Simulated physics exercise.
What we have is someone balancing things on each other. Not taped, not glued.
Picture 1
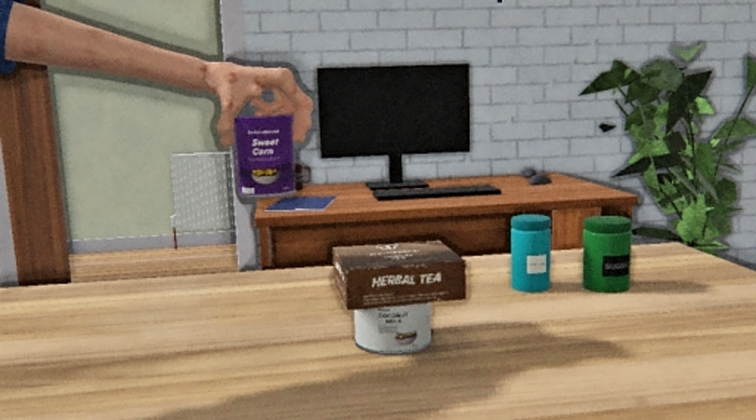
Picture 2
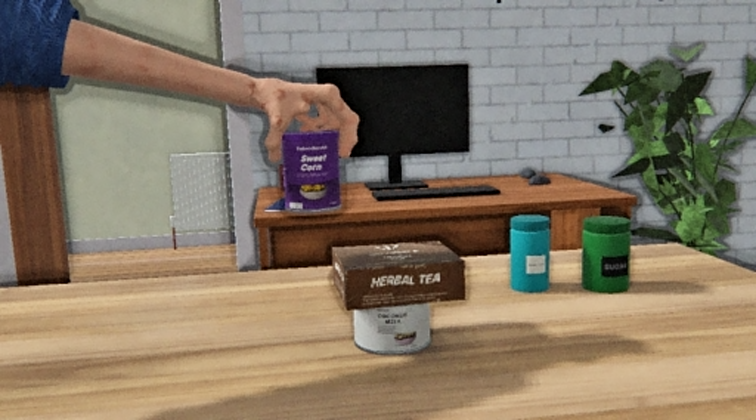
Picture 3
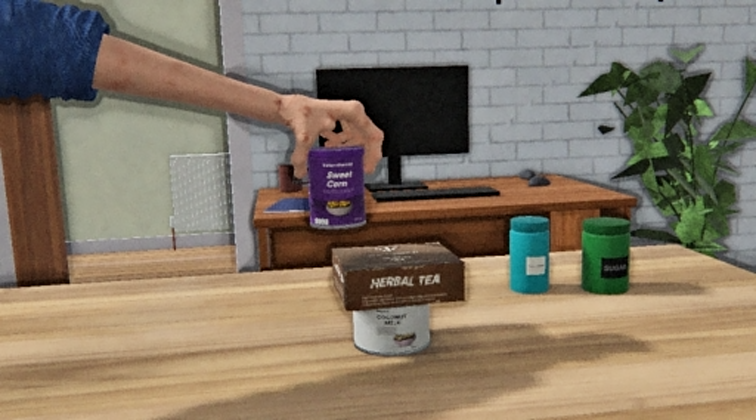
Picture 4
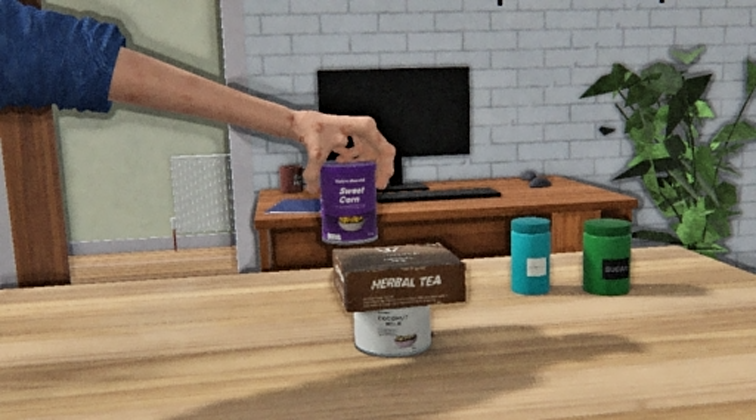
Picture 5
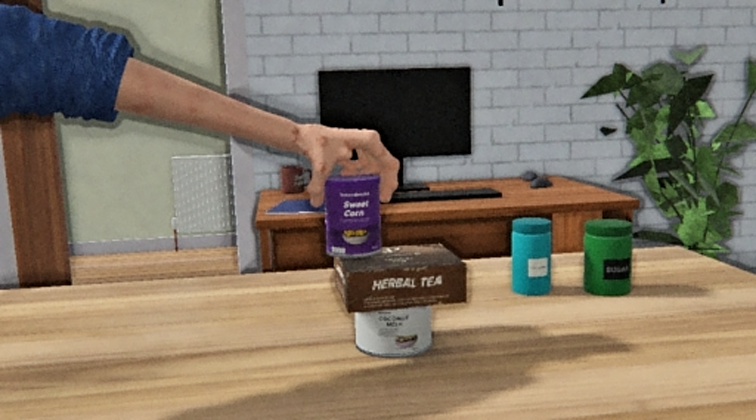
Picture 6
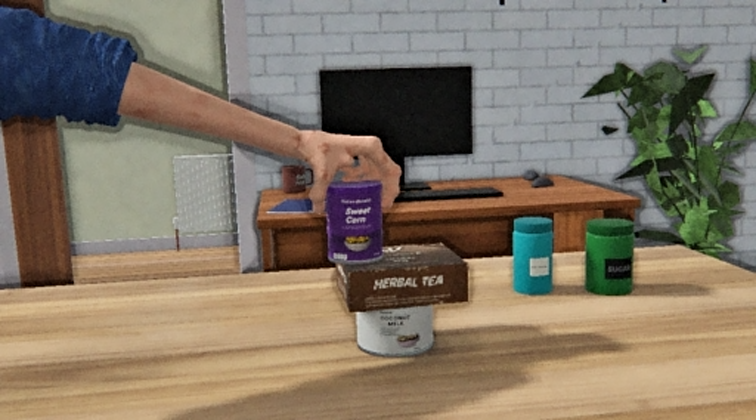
A hand reaching in from the left in a blue sleeve holds a purple sweet corn can above a light wooden table, seen from the front with a desk and dark monitor behind. A brown herbal tea box sits on a white can near the centre, with teal and green containers to the right. The hand carries the purple can rightward and down onto the box's left side, still gripping it.
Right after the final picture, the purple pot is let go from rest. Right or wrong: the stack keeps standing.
Right, it keeps standing.
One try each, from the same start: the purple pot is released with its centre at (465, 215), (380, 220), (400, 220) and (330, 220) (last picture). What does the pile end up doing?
Topples over, stays standing, stays standing, topples over.
Then, 0.20 s past the last view, nothing moves.
Then, 0.50 s past the last view, purple pot resting near (355, 222).
Finally, all 5 still in place. Final places as the last picture's camera would see them, purple pot near (355, 222). The pile stays up.
